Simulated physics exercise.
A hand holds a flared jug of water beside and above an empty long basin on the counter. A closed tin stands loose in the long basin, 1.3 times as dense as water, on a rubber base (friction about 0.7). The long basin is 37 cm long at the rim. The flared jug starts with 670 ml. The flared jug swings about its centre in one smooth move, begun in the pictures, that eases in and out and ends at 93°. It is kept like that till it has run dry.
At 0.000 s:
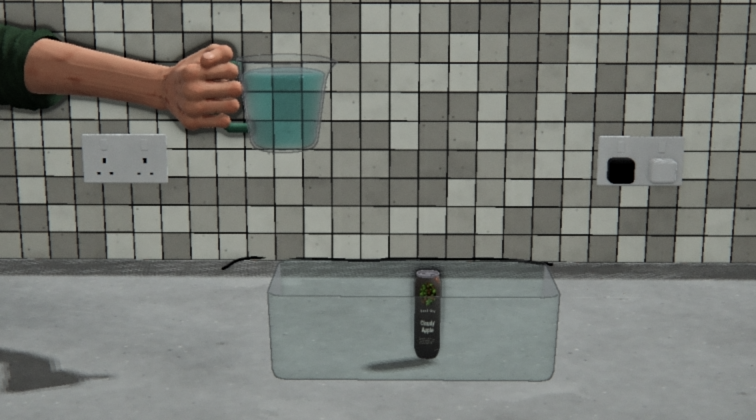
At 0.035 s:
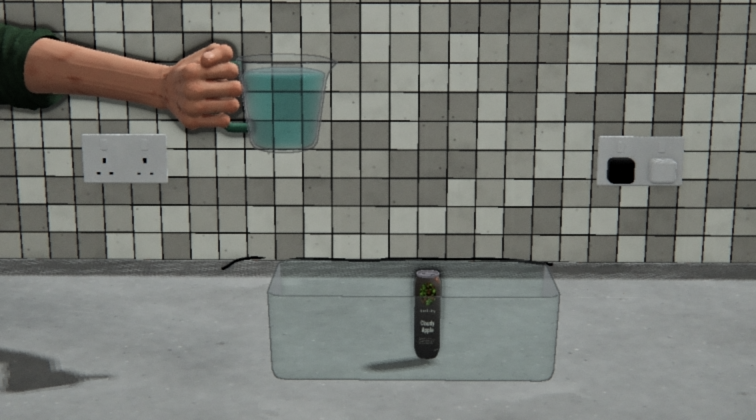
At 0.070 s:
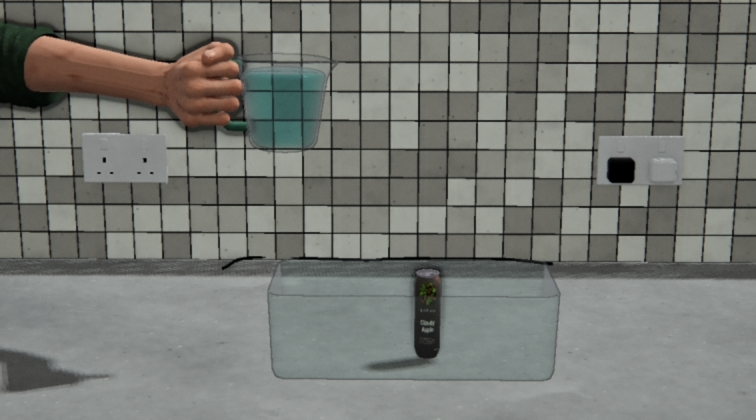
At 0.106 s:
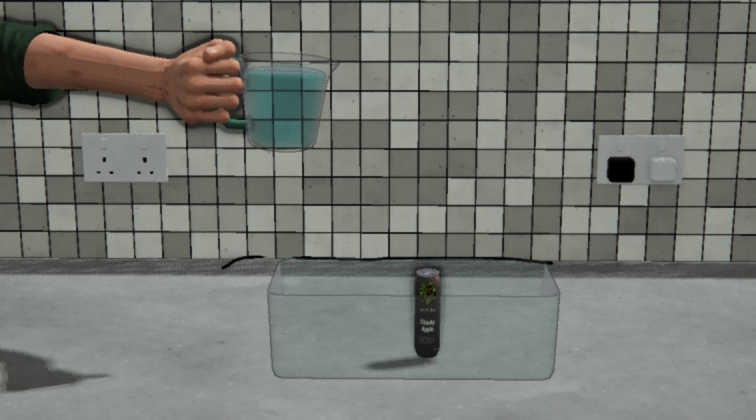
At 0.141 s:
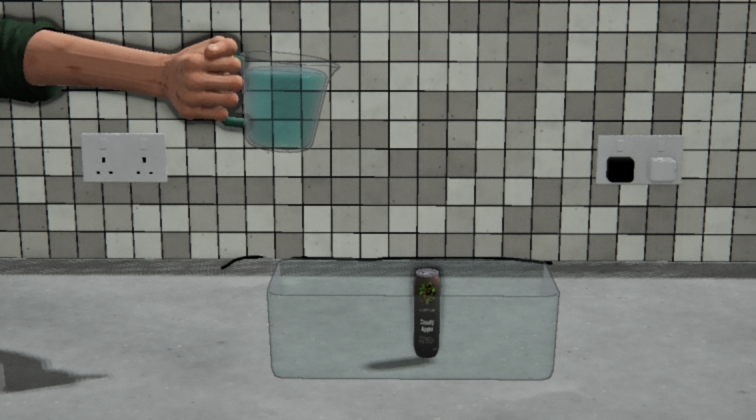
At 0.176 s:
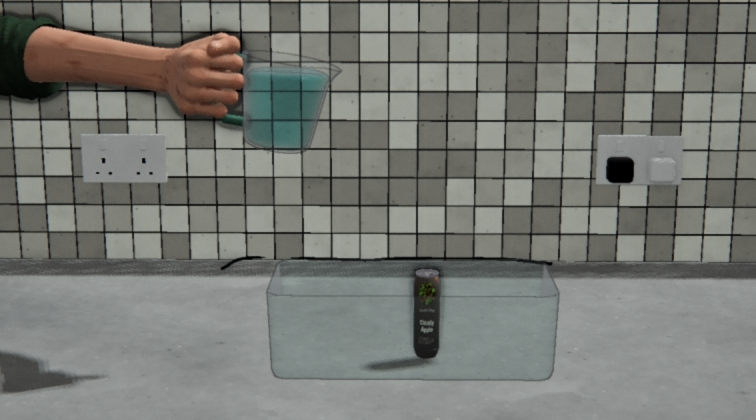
A clear jug of blue-green water, gripped by a hand reaching in from the left in a dark green sleeve, stays upright at first, then tilts slightly and smoothly to the right. Below and to its right, a dark, narrow container stands still inside a long, pale transparent basin. The grey counter, tiled wall, sockets and switches are seen straight on from a fixed view.
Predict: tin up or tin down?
The tin goes over.
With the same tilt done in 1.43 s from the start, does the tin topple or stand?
Then it remains upright.
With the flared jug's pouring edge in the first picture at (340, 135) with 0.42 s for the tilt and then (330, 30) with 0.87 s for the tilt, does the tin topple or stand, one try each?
First it stays up; then it falls.
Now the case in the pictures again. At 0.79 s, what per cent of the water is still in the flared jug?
About 28 per cent.
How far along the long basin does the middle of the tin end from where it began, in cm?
About 10.0 cm.
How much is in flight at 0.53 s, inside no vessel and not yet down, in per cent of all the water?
About 22 per cent.
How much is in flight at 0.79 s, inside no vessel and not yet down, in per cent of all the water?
About 34 per cent.
By 0.53 s the tilt is 63° and 78 per cent is still to pour; the tin stands where it began.
By 0.79 s the tilt is 92° and 29 per cent is still to pour; the tin stands where it began.
By 1.06 s the tilt is 93° and 5 per cent is still to pour; the tin leans 20°.
By 1.36 s the tilt is 93° and 1 per cent is still to pour; the tin lies on its side.
At rest the tin lies on its side.
